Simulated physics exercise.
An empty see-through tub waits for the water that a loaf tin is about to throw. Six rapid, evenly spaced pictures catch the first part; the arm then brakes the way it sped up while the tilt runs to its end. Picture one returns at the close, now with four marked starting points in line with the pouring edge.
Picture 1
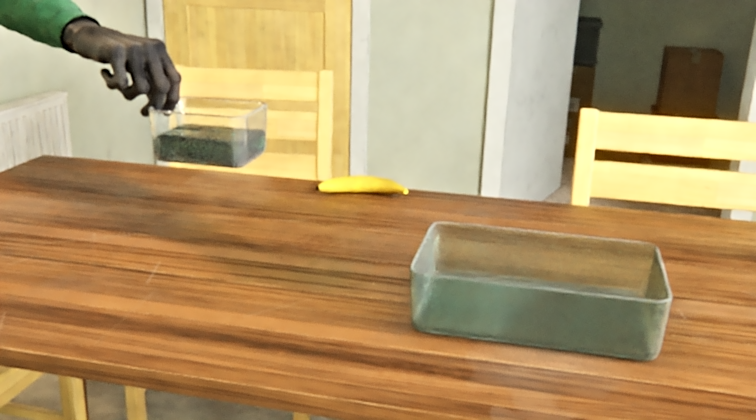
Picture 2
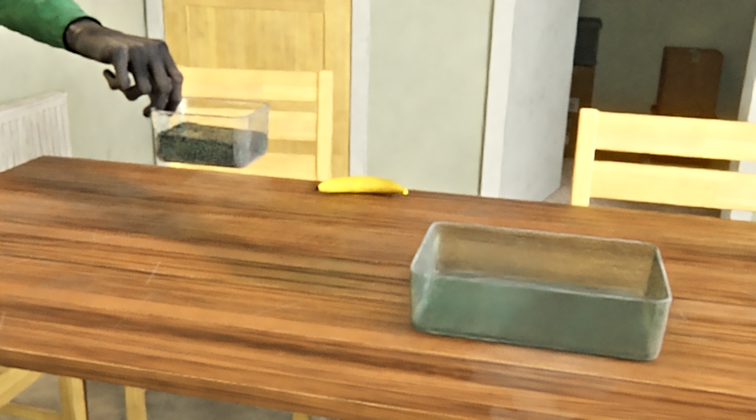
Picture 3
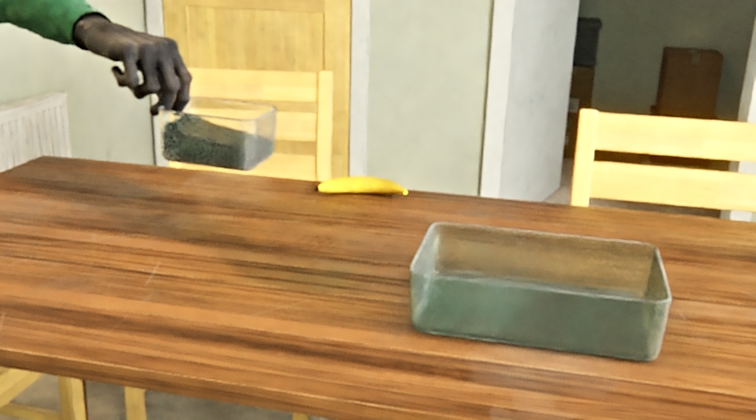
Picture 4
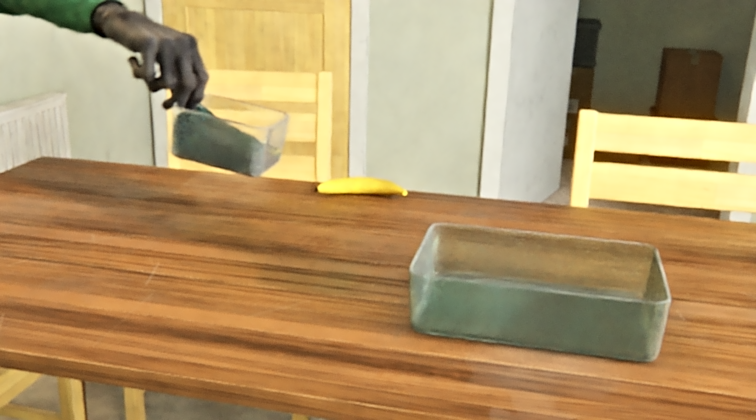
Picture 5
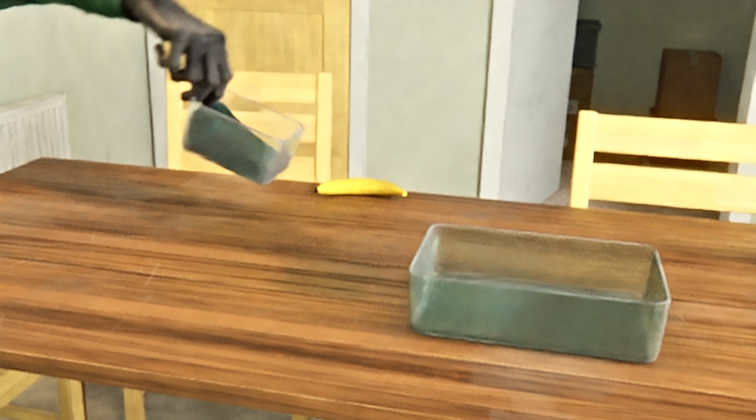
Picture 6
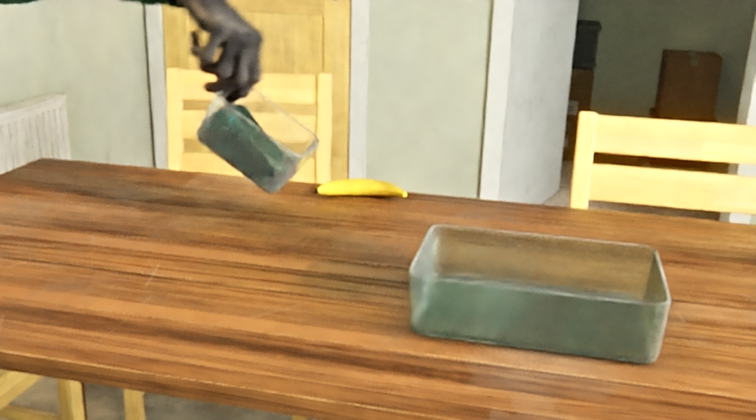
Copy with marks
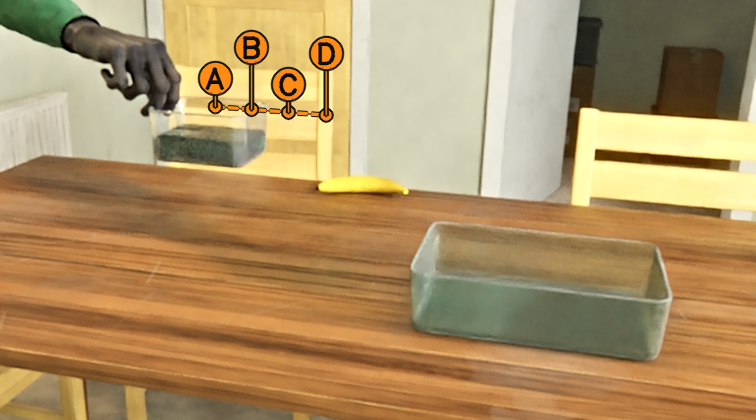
At first, a gray hand in a green sleeve holds a small clear container of dark contents nearly level above a wooden table, near a banana and a larger empty see-through tub. The hand then moves right, tilting the container steadily until it slants steeply down toward the right.
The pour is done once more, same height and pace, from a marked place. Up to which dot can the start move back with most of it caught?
Place C.
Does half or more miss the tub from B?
Yes.
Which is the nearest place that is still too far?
B it is.
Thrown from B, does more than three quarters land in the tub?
No.
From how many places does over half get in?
Two of the four.
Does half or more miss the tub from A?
Yes.
In orange, A at (215, 106); B at (251, 109); C at (288, 112); D at (326, 115).
For place A, about 2 % lands in the tub, 96 % falls short and 3 % goes beside or beyond.
For place B, about 36 % lands in the tub, 59 % falls short and 5 % goes beside or beyond.
For place C, about 69 % lands in the tub, 22 % falls short and 8 % goes beside or beyond.
For place D, about 79 % lands in the tub, 13 % falls short and 9 % goes beside or beyond.
